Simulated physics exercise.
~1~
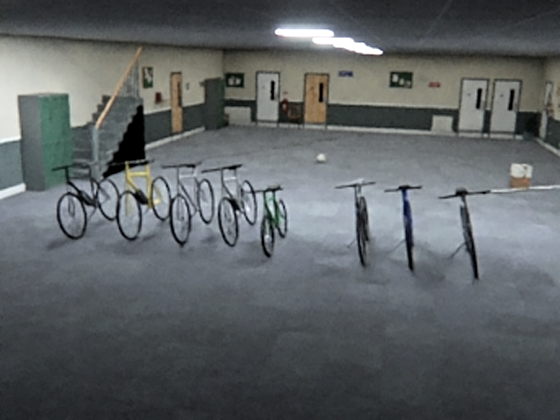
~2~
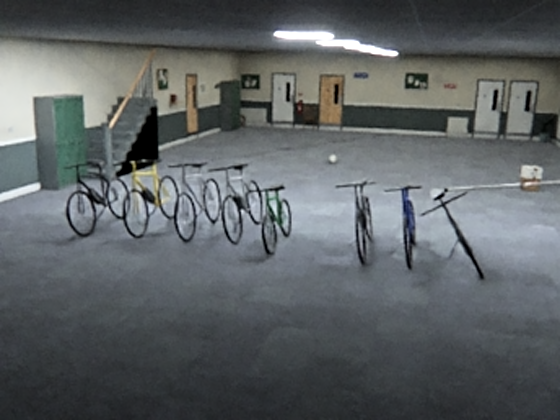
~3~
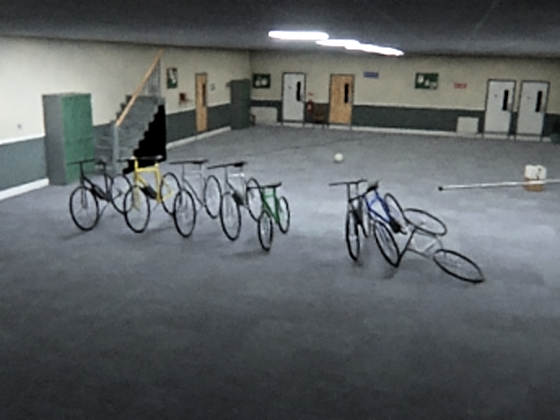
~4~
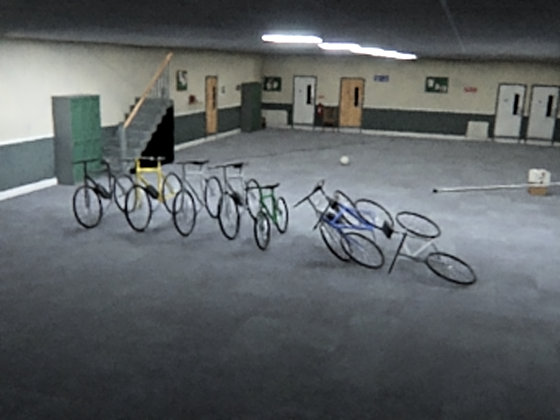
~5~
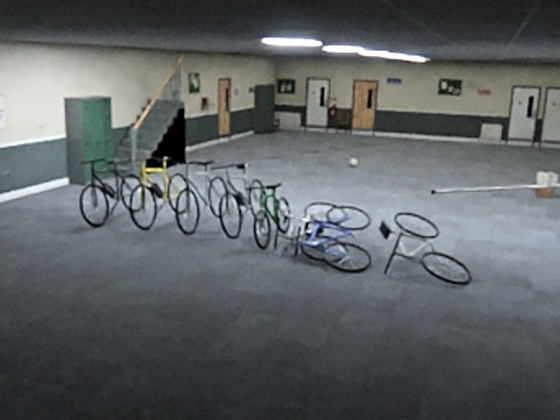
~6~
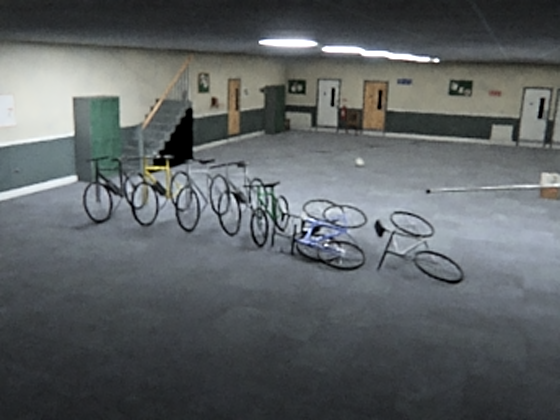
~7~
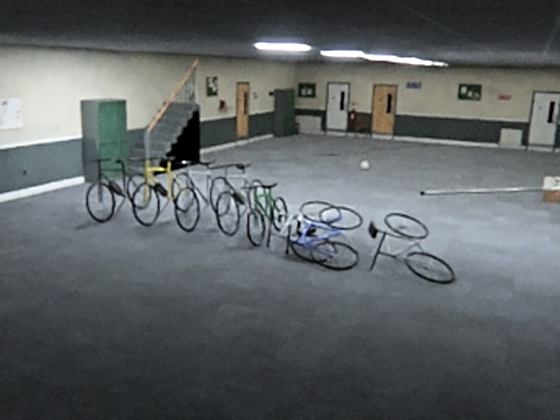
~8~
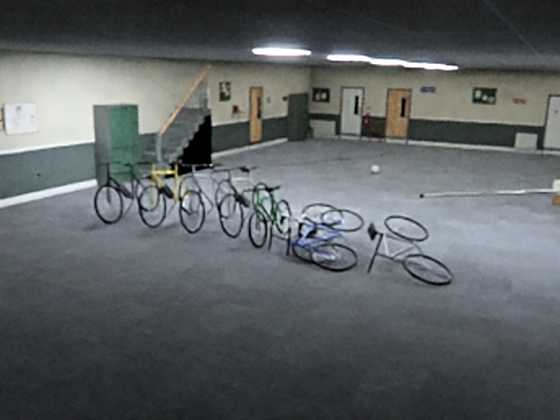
A wide, dim hall with a grey floor, stairs, green lockers and doors along the far wall is seen from slightly above, the view drifting slowly sideways. Eight bicycles stand in a row, with black, yellow, two greyish and a small green one on the left, and a dark one, a blue one and another dark one across a gap on the right. The rightmost bicycle tips left and falls against the blue one. The blue bicycle topples into its neighbour, and both go down leftward beside the green one. Three lie on the floor, while the five on the left remain standing.
